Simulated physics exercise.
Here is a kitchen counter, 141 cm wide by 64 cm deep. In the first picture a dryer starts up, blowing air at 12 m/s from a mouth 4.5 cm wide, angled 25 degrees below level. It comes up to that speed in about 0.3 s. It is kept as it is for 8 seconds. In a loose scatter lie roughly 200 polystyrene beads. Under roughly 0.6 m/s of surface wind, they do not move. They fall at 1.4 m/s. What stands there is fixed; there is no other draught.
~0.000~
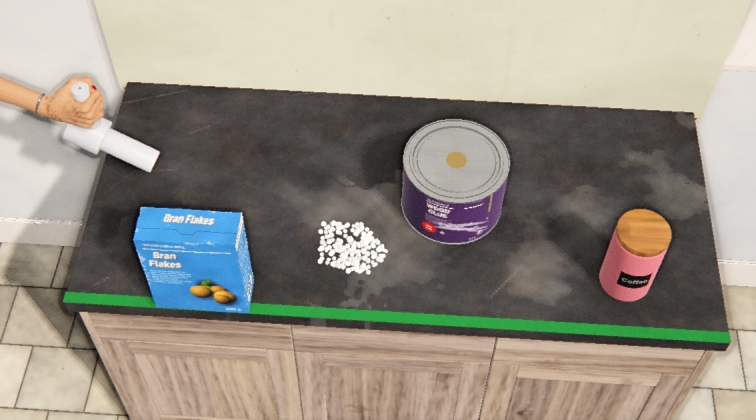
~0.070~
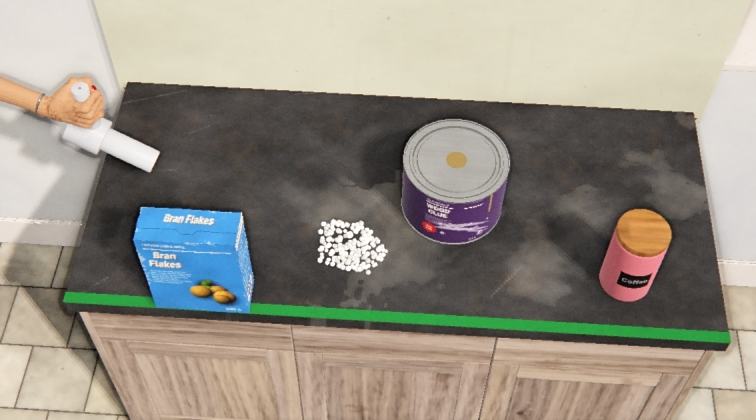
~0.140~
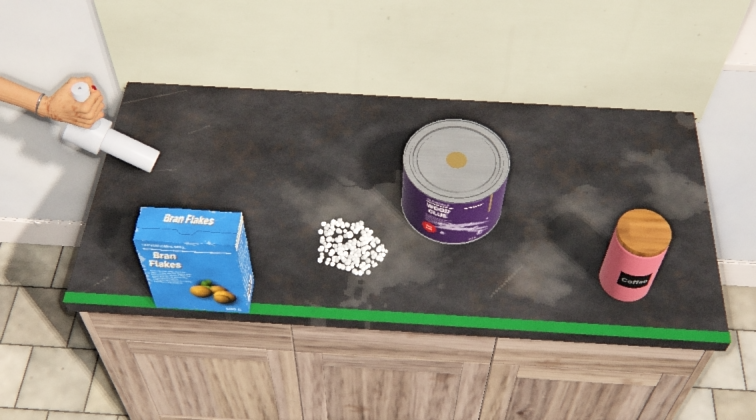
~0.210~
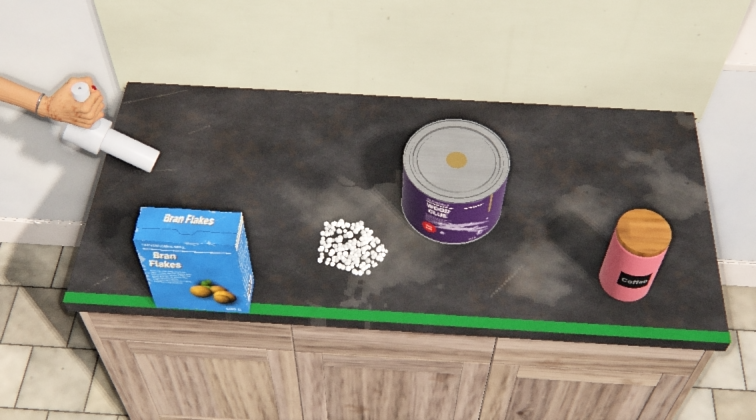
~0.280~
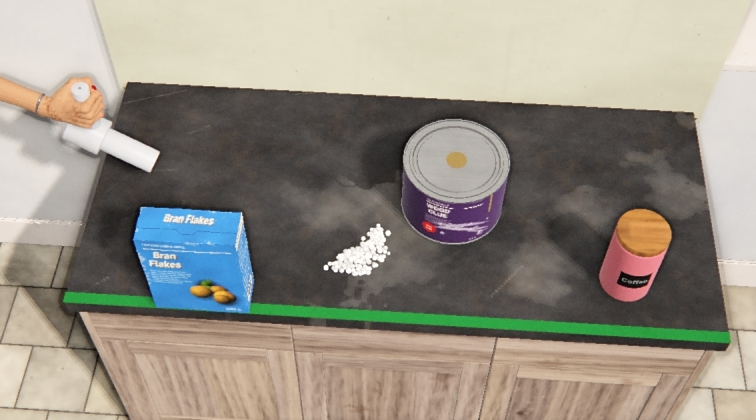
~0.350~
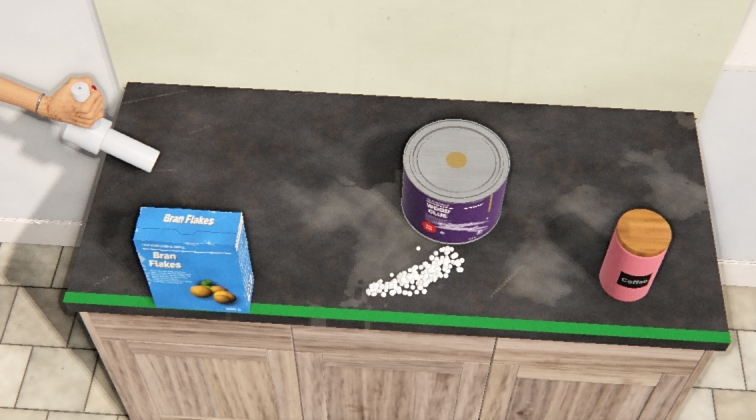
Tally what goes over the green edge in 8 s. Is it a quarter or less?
Looks like that edge will lose over a quarter of the load.
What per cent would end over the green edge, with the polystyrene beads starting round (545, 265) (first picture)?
20 per cent.
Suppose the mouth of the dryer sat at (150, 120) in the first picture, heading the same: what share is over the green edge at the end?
100 %.
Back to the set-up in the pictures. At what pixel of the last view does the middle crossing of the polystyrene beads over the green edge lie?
About (488, 328).
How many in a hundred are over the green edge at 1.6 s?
90 % or thereabouts.
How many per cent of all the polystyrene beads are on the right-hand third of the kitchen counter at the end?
I'd estimate around 3 per cent.
After 1.6 s the count stands so, 89 % are over the green edge.
After 2.6 s the count stands so, 89 % are over the green edge.
After 4.4 s the count stands so, 89 % are over the green edge.
After 8.0 s, at the end, 89 % are over the green edge.
